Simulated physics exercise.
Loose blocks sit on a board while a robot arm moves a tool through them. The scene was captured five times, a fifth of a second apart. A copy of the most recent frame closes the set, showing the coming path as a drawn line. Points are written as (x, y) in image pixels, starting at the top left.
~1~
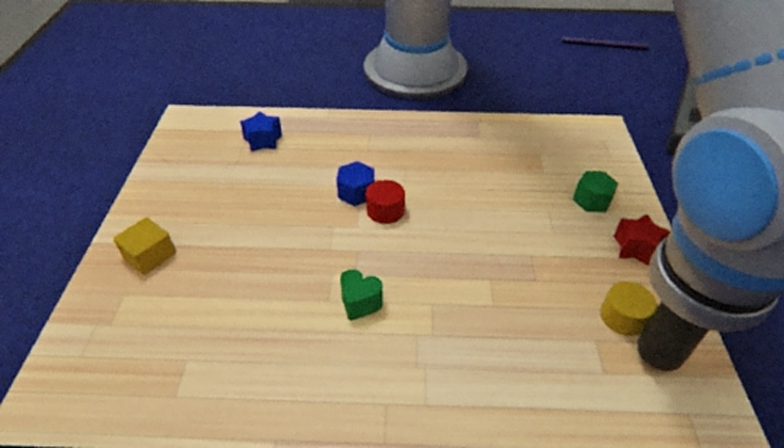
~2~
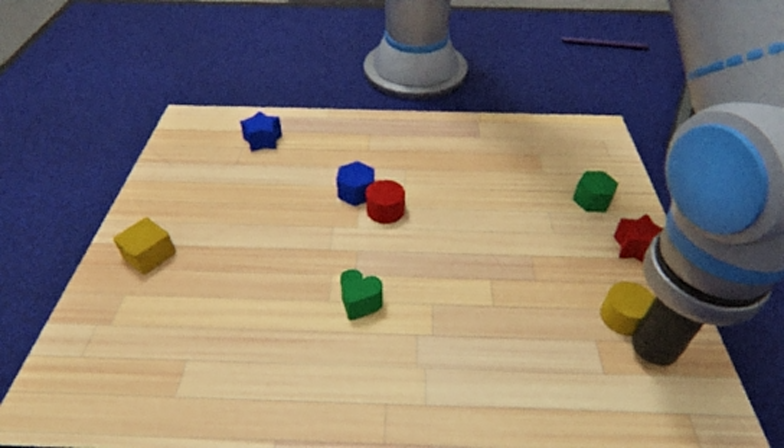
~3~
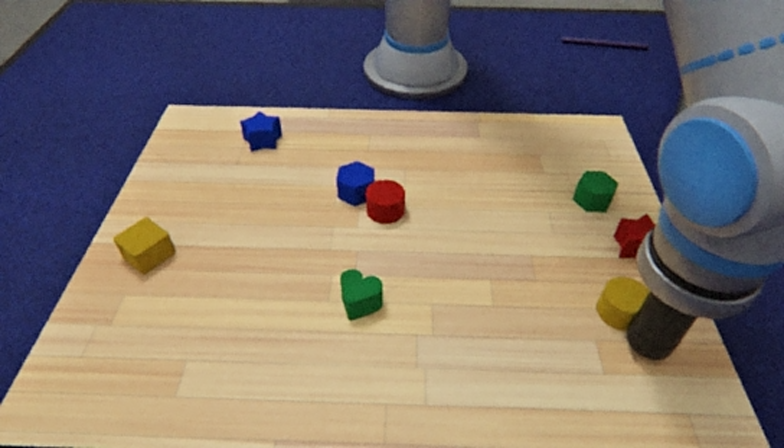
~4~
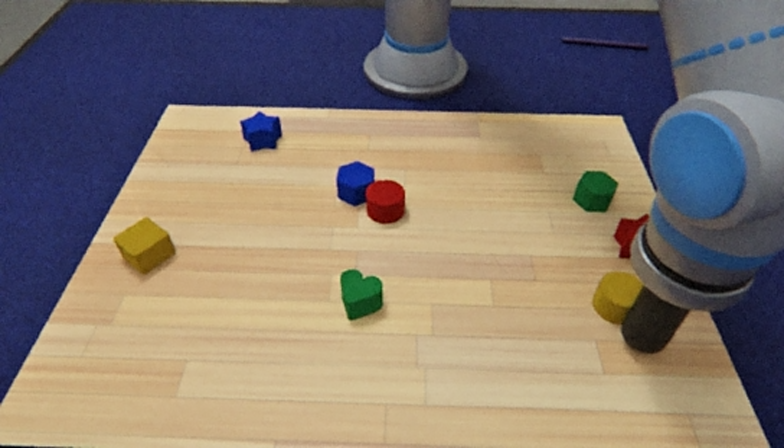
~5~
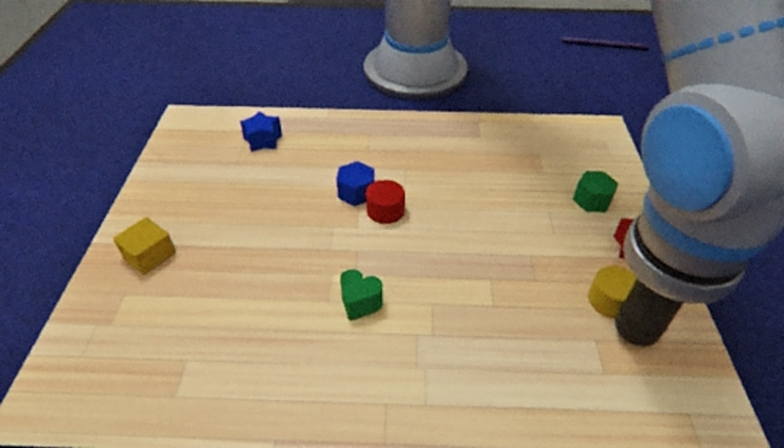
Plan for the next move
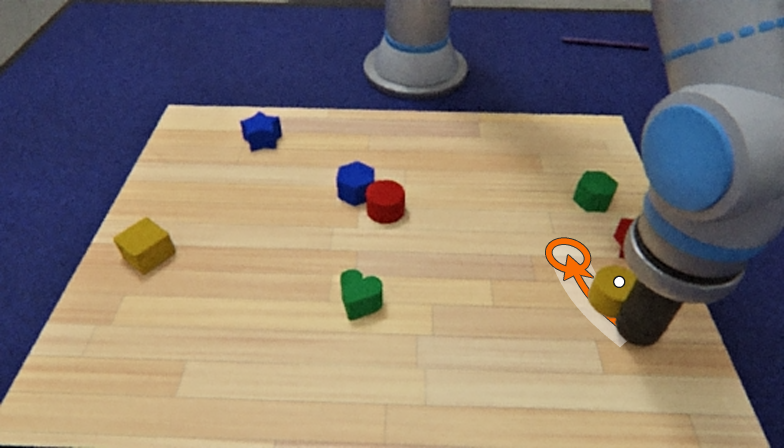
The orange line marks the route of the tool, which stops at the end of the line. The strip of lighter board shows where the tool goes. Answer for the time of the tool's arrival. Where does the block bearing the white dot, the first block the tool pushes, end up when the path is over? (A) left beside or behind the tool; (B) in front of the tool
My pick is B.
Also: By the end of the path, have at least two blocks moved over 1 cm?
It seems not.
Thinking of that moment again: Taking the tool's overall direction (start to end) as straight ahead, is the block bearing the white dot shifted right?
Yes, that is what happens.
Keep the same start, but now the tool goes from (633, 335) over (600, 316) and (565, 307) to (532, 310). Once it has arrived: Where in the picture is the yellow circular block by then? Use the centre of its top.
I'd say the yellow circular block ends with its top centre at (600, 261).
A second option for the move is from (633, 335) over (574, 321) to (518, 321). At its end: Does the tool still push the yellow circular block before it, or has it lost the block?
Slipped clear.
Drawn move, from (633, 335) by way of (602, 309) and (581, 282) to (568, 255); the dot is on the yellow circular block.
What follows on the original path. One third of the way, tool (606, 302); yellow circular block (601, 257).
Two thirds of the way, tool (583, 274); yellow circular block (592, 233).
At the end, tool (571, 248); yellow circular block (592, 214); red star block still.
